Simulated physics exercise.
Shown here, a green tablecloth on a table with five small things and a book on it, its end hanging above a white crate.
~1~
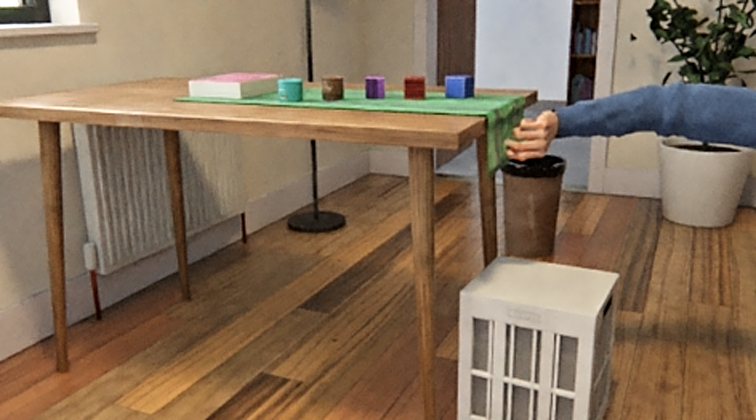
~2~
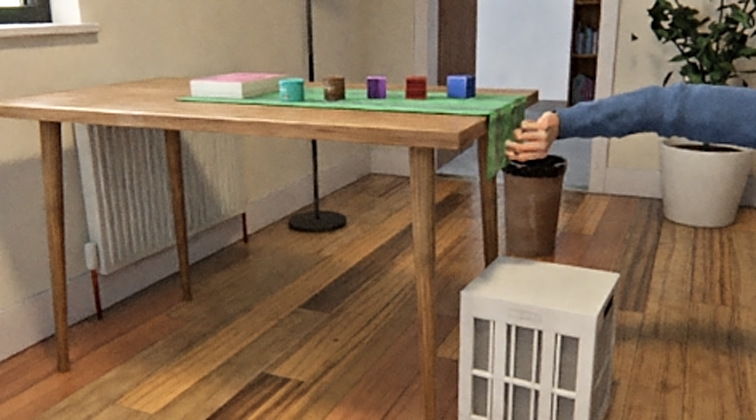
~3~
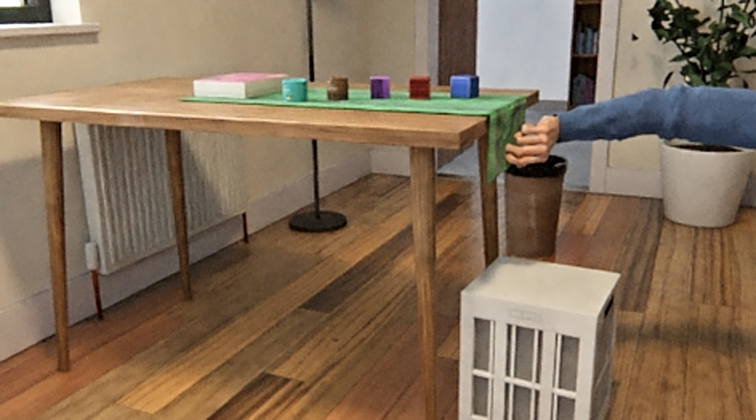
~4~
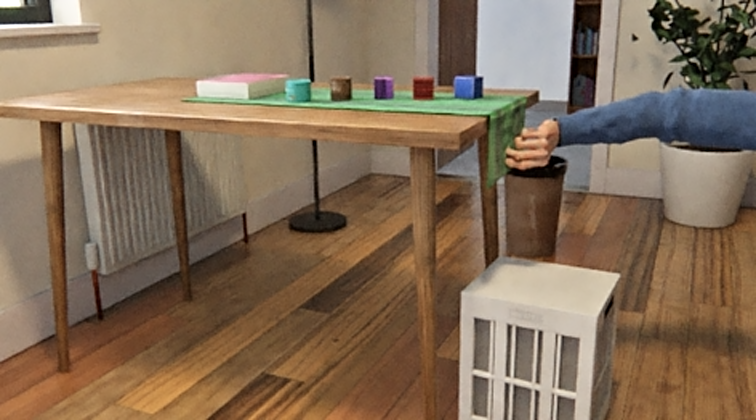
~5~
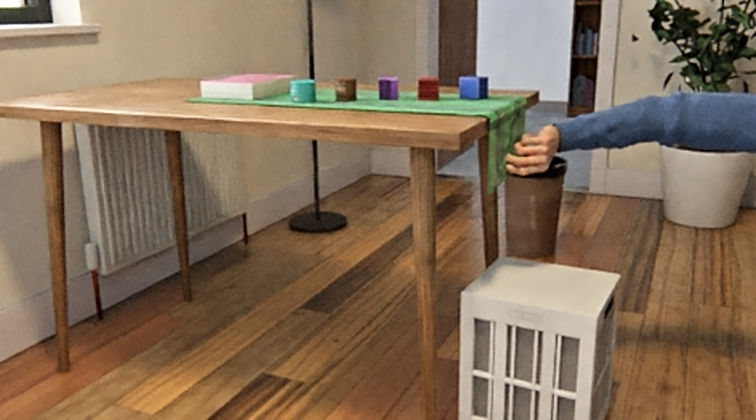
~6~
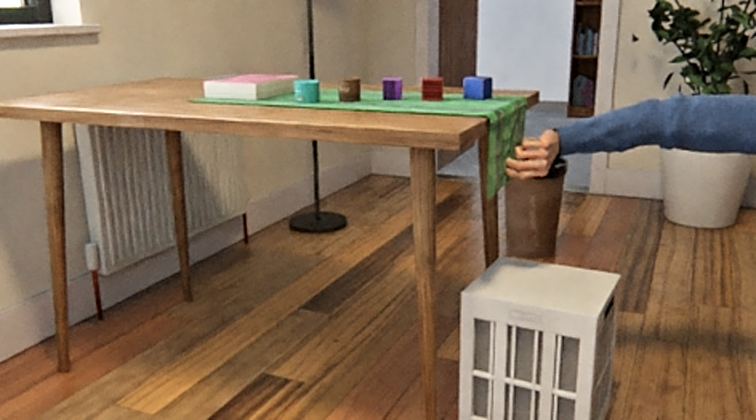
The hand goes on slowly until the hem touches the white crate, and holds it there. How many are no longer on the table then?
The answer is two.
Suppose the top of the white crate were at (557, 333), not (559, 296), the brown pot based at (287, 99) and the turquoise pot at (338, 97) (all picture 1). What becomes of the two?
The brown pot survives; the turquoise pot survives.
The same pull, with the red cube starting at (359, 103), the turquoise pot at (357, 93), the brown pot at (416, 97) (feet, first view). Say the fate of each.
The red cube does not fall, the turquoise pot keeps its place on top, the brown pot goes over.
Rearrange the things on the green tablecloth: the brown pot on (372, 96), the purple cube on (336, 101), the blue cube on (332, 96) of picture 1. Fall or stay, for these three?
The brown pot does not fall, the purple cube holds on, the blue cube holds on.
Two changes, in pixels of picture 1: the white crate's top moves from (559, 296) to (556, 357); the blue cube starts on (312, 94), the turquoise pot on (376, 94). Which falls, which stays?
The blue cube holds on, the turquoise pot is carried off.
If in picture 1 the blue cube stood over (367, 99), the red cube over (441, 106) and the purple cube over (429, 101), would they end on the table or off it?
The blue cube survives, the red cube tumbles off, the purple cube drops off.
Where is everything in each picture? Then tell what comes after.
In the first frame, hem (487, 180); blue cube (460, 76); red cube (415, 77); purple cube (375, 77); brown pot (332, 77); turquoise pot (290, 80); top of the crate (559, 296).
In the second frame, hem (486, 181); blue cube (462, 76).
In the third frame, hem (487, 184); red cube (420, 77).
In the fourth frame, hem (486, 189); purple cube (383, 78); top of the crate (561, 297).
In the fifth frame, hem (487, 195); brown pot (346, 78).
In the sixth frame, hem (487, 199); blue cube (478, 77); red cube (433, 79); purple cube (392, 78); brown pot (349, 78); turquoise pot (307, 81).
A little later, hem near (507, 209); all still up.
Next, hem near (507, 251); blue cube gone.
Later still, hem on the crate; blue cube and red cube gone.
When it is over, hem on the crate; blue cube and red cube gone. Over the edge go two.
